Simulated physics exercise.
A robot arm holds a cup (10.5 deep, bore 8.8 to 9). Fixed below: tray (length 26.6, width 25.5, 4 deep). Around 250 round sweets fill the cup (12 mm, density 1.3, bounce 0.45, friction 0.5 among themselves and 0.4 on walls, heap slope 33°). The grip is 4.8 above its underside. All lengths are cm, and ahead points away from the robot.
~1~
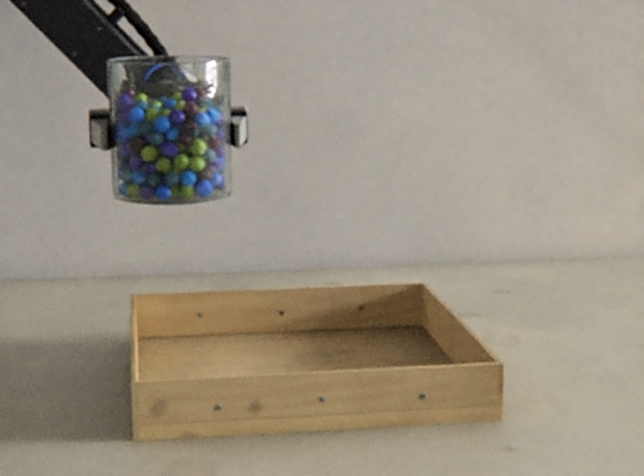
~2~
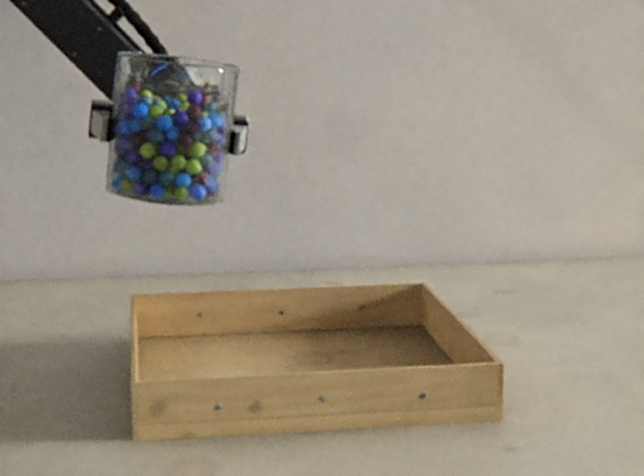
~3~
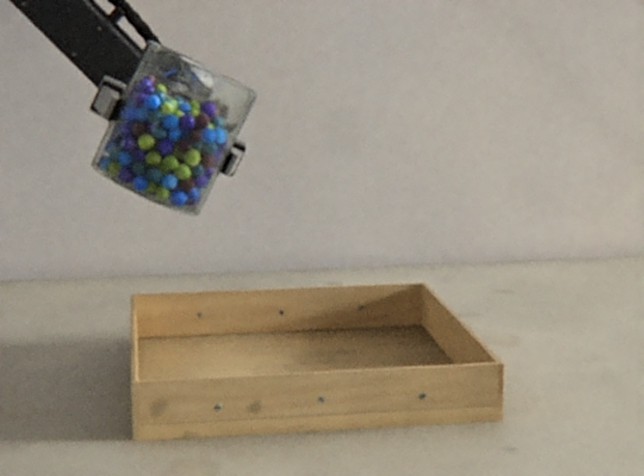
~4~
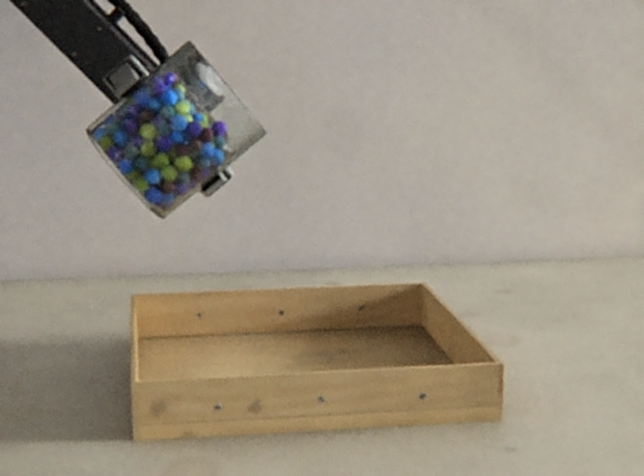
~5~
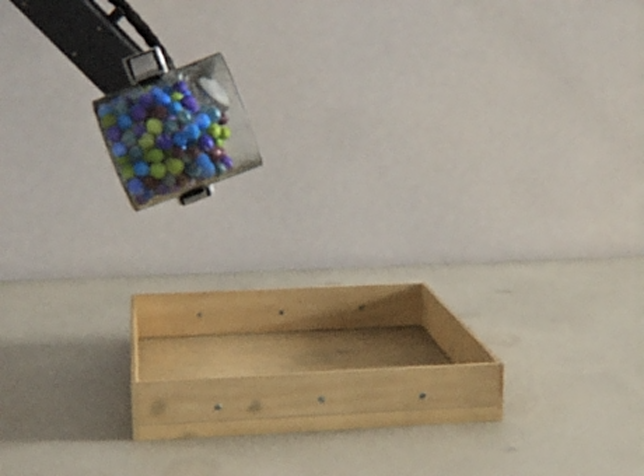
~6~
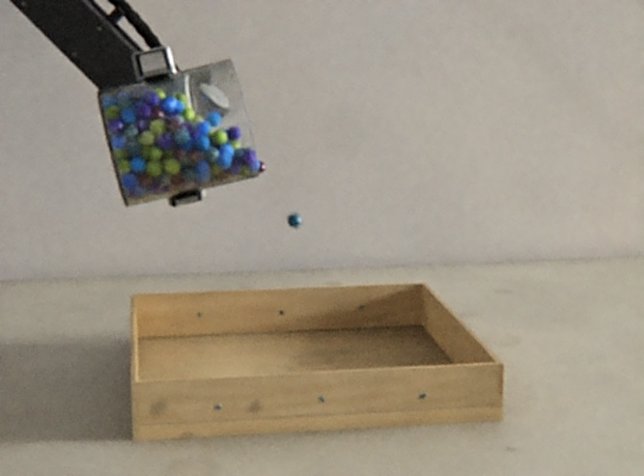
The clip opens on a robot arm holding a clear cup of blue, green and purple balls upright above an empty wooden tray. The arm steadily tilts the cup to the right until it lies nearly sideways, the balls shifting toward its mouth, and a single blue ball drops out into the air.
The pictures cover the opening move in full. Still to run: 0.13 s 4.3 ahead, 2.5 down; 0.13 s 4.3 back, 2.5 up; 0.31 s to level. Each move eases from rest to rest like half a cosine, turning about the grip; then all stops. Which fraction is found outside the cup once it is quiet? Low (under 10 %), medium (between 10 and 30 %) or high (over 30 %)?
Outside the cup the share is medium, between 10 and 30 %.
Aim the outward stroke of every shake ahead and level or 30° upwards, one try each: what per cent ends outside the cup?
About 35 and 50 per cent.
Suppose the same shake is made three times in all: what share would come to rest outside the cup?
It would be near 40 per cent.
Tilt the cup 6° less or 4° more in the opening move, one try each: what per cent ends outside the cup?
About 10 and 25 per cent.
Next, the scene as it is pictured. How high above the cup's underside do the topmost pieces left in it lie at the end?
Some 7.5 cm.
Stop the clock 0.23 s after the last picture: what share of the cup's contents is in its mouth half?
Some 50 per cent.
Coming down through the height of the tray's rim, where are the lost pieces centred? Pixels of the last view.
Near (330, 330).
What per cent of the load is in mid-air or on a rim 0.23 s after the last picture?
Roughly 7 per cent.
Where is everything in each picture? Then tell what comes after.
The first frame shows cup middle at (171, 130), level; upper third of the load around (169, 120), from x 120 to 220, top at y 100; 248 in the cup.
The second frame shows cup middle at (172, 130), tilted 7° forward; upper third of the load around (167, 122), from x 120 to 220, top at y 95.
The third frame shows cup middle at (173, 130), tilted 27° forward; upper third of the load around (161, 121), from x 110 to 220, top at y 85.
The fourth frame shows cup middle at (175, 132), tilted 51° forward; upper third of the load around (160, 117), from x 105 to 215, top at y 80.
The fifth frame shows cup middle at (176, 133), tilted 71° forward; upper third of the load around (158, 115), from x 105 to 220, top at y 90.
The sixth frame shows cup middle at (177, 134), tilted 78° forward; upper third of the load around (148, 120), from x 110 to 295, top at y 95; 247 in the cup, 1 in flight or on a rim.
Then, 0.23 s after the last picture, tilted 78° forward, highest piece 22 above the table; 228 in the cup, 2 in the tray, 18 in flight or on a rim.
Then, 0.46 s after the last picture, tilted 23° forward, highest piece 25 above the table; 203 in the cup, 44 in the tray, 1 in flight or on a rim.
Then, 0.77 s after the last picture, level, highest piece 23 above the table; 203 in the cup, 45 in the tray.
Then, 1.82 s after the last picture, level, highest piece 23 above the table; 203 in the cup, 45 in the tray.
Final count, 203 in the cup, 45 in the tray. That is 18 % outside the cup.
